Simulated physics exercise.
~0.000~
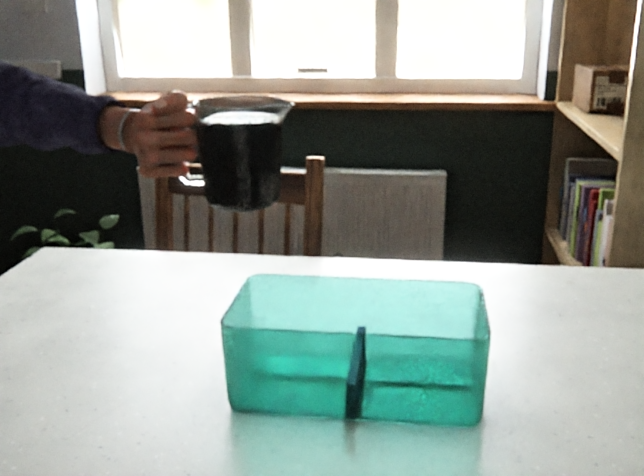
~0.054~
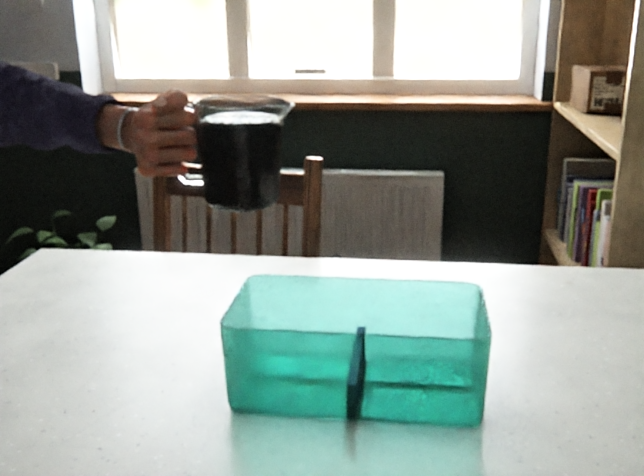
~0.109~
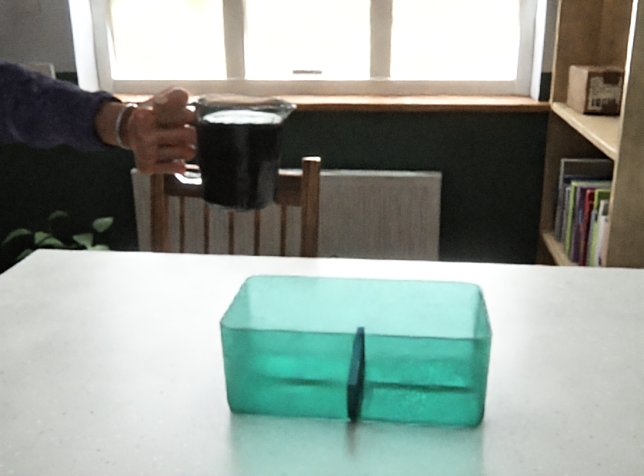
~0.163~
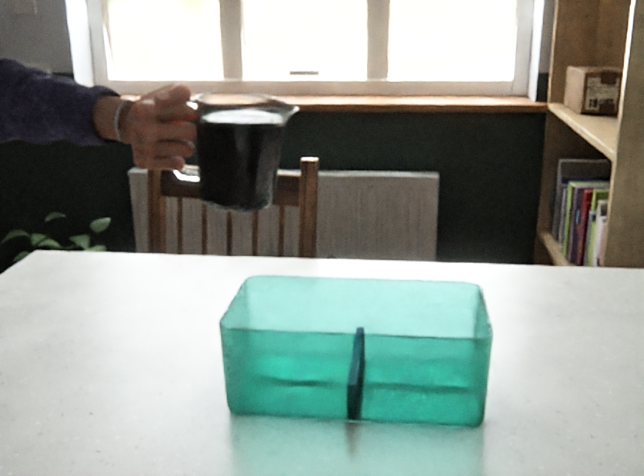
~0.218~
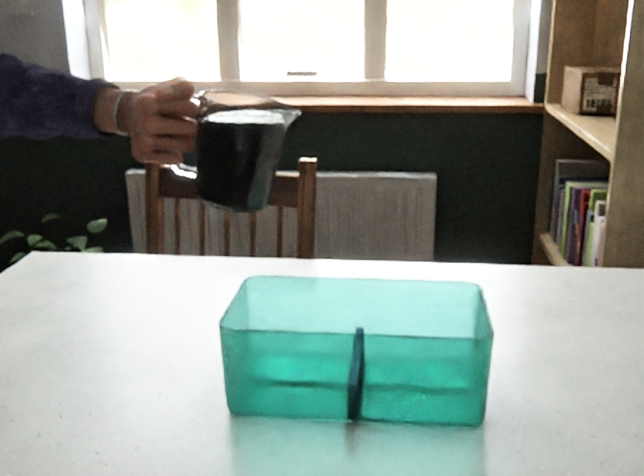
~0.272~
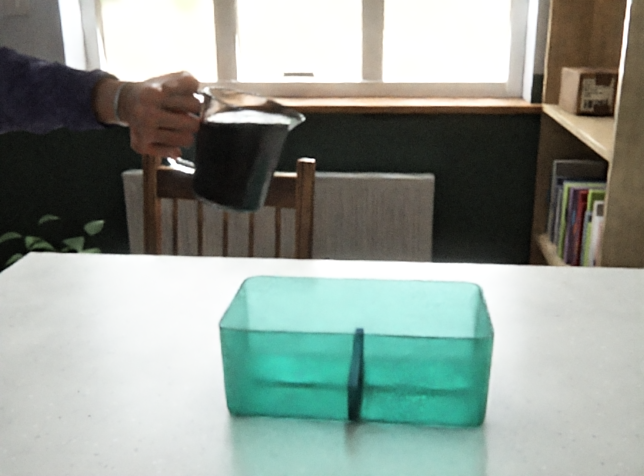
Above a teal divided basin on a table, a hand slowly tilts a dark-filled jug right.
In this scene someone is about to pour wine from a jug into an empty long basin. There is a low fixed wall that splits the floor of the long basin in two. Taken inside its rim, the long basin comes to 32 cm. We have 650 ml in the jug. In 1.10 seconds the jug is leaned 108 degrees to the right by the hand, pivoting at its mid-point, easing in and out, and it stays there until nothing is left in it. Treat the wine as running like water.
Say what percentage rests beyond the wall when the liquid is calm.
Roughly 69 per cent rests beyond the wall.
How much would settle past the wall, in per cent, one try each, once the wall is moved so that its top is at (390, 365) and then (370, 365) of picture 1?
Respectively close to 10 and 50 %.
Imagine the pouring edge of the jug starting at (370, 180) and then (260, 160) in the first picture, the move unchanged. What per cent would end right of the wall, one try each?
Try 1: Approx. 95 %; try 2: Approx. 5 %.
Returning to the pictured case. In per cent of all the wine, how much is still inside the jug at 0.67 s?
I reckon about 76 in a hundred is still held.
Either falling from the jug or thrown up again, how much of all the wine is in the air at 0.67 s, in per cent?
Some 20 per cent.
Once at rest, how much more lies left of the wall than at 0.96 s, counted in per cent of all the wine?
It comes to some 24 per cent.
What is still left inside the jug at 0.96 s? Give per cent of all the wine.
Around 20 percent of it.
After 0.67 s the tilt is 72° and 76 per cent is still to pour, 0 is left of the wall and 4 right of it.
After 0.96 s the tilt is 104° and 21 per cent is still to pour, 4 is left of the wall and 48 right of it.
After 1.27 s the tilt is 108° and 1 per cent is still to pour, 27 is left of the wall and 69 right of it.
After 1.60 s the tilt is 108° and 0 per cent is still to pour, 29 is left of the wall and 69 right of it.
In the end 29 per cent lies left of the wall, 69 right of it and 2 outside.
